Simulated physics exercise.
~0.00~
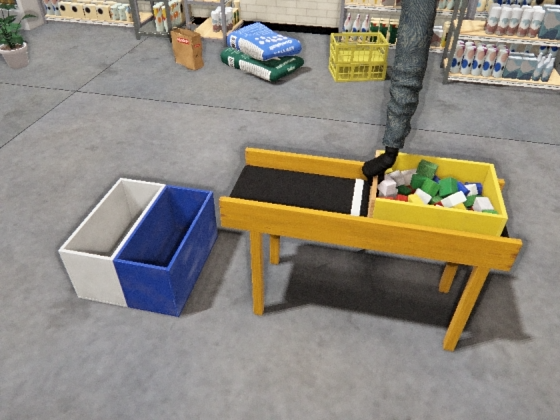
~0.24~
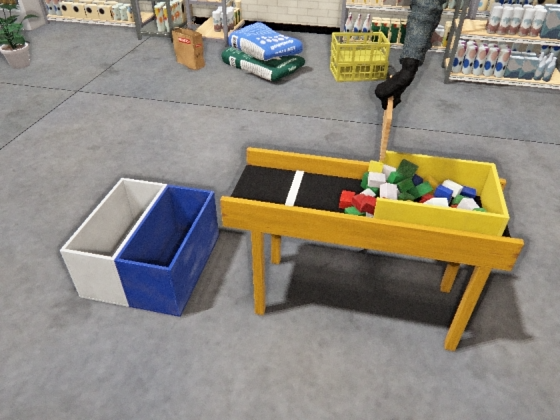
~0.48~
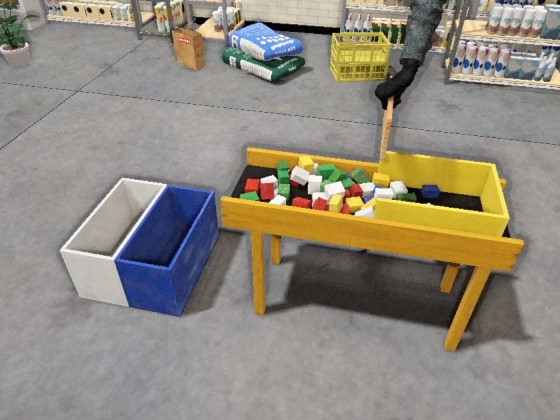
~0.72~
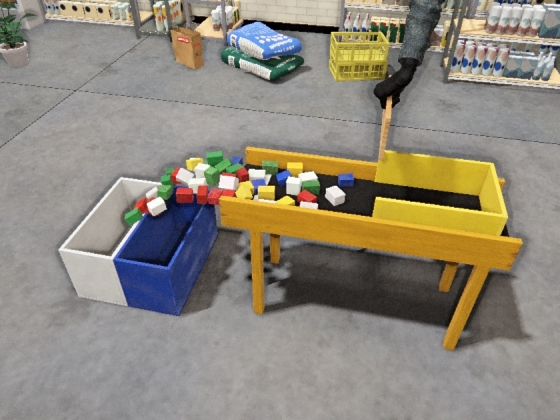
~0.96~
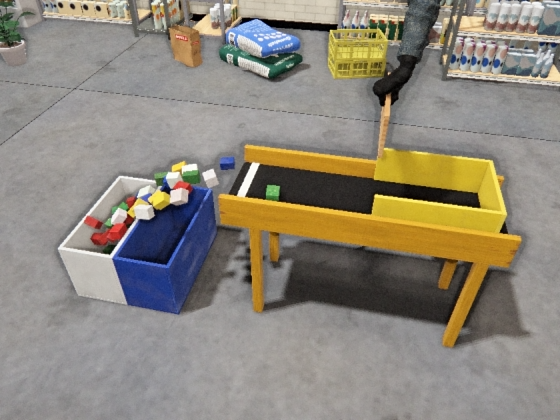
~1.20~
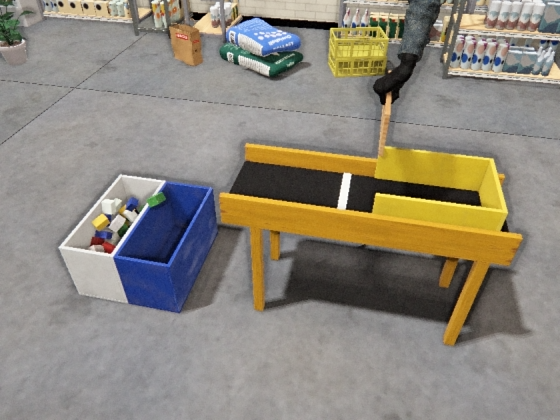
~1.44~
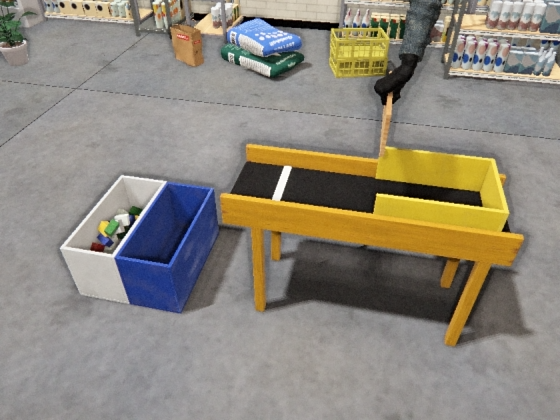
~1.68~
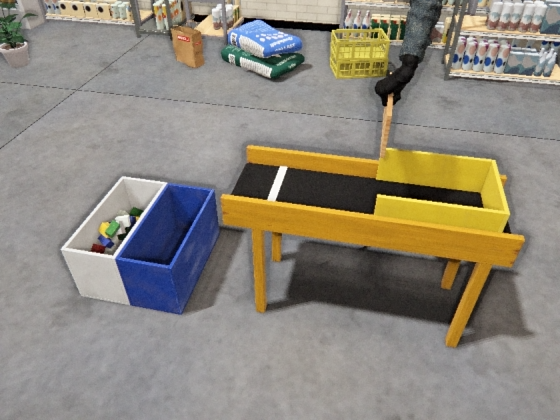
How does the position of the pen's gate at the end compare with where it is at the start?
At the start the gate is down at the open left end of the yellow pen, closing in the bricks. At the end it is held upright by the gloved hand, raised clear above the belt.
